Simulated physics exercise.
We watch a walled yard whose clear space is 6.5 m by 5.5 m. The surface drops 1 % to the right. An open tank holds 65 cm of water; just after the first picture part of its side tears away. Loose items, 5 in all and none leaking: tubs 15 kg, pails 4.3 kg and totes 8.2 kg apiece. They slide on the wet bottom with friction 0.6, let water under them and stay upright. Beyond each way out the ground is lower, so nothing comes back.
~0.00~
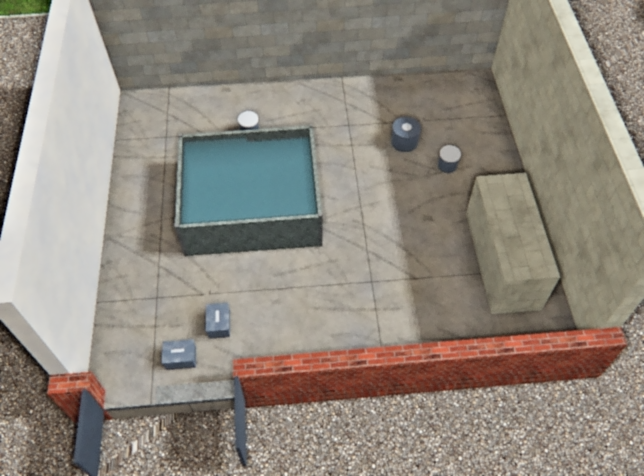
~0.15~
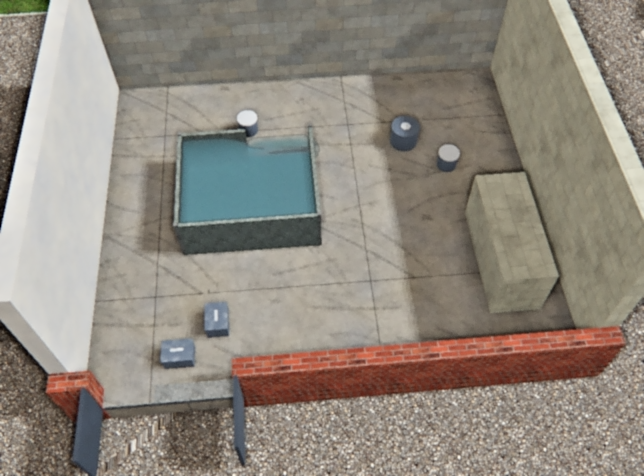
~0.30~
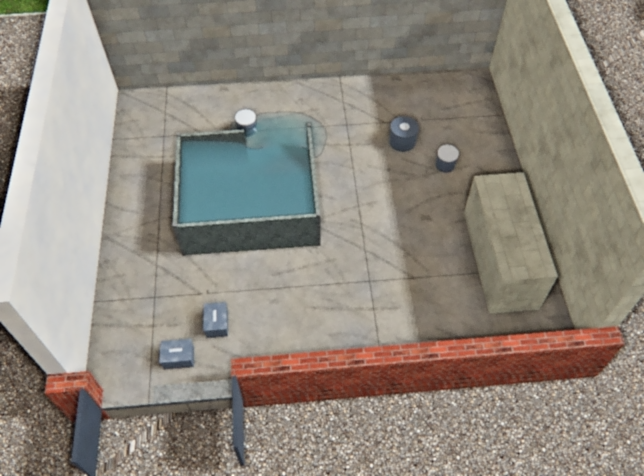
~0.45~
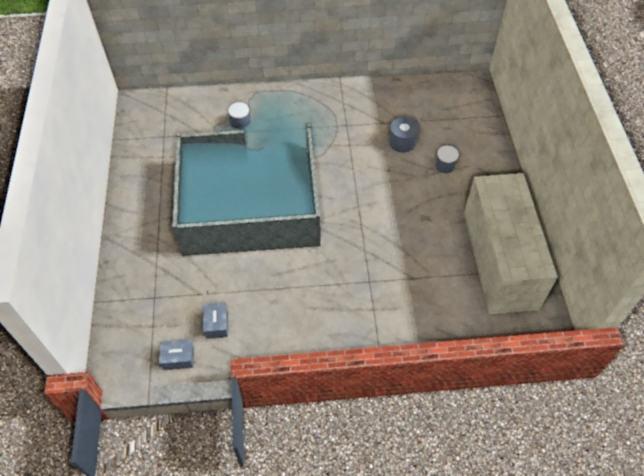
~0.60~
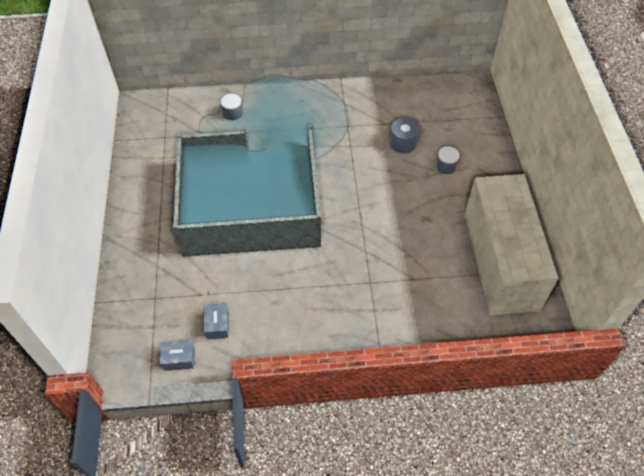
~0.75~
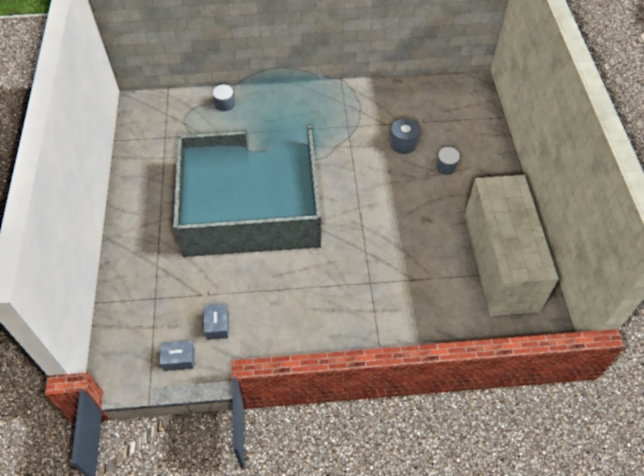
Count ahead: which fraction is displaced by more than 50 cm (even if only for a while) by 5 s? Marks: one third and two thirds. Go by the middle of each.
It is not even a third.
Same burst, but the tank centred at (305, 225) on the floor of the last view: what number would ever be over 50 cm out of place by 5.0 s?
In that case 0 of them.
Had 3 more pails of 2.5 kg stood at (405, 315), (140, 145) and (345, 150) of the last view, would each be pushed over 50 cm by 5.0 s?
In turn: Less, past it, less.
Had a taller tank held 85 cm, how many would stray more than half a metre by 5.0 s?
Then 1.
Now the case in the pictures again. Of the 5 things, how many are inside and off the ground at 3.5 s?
At that moment 0.
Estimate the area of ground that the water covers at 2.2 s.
About 13 m2.
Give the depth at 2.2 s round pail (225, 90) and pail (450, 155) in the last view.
About 4 and 0 cm.
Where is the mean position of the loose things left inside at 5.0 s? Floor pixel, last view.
Around (289, 253).
After 1.1 s 1 of 5 are over 50 cm from their spots; 0 afloat.
After 2.2 s 1 of 5 are over 50 cm from their spots; 0 afloat.
After 3.5 s 1 of 5 are over 50 cm from their spots; 0 afloat.
After 5.0 s 1 of 5 are over 50 cm from their spots, and 1 have been at some point; 0 afloat.
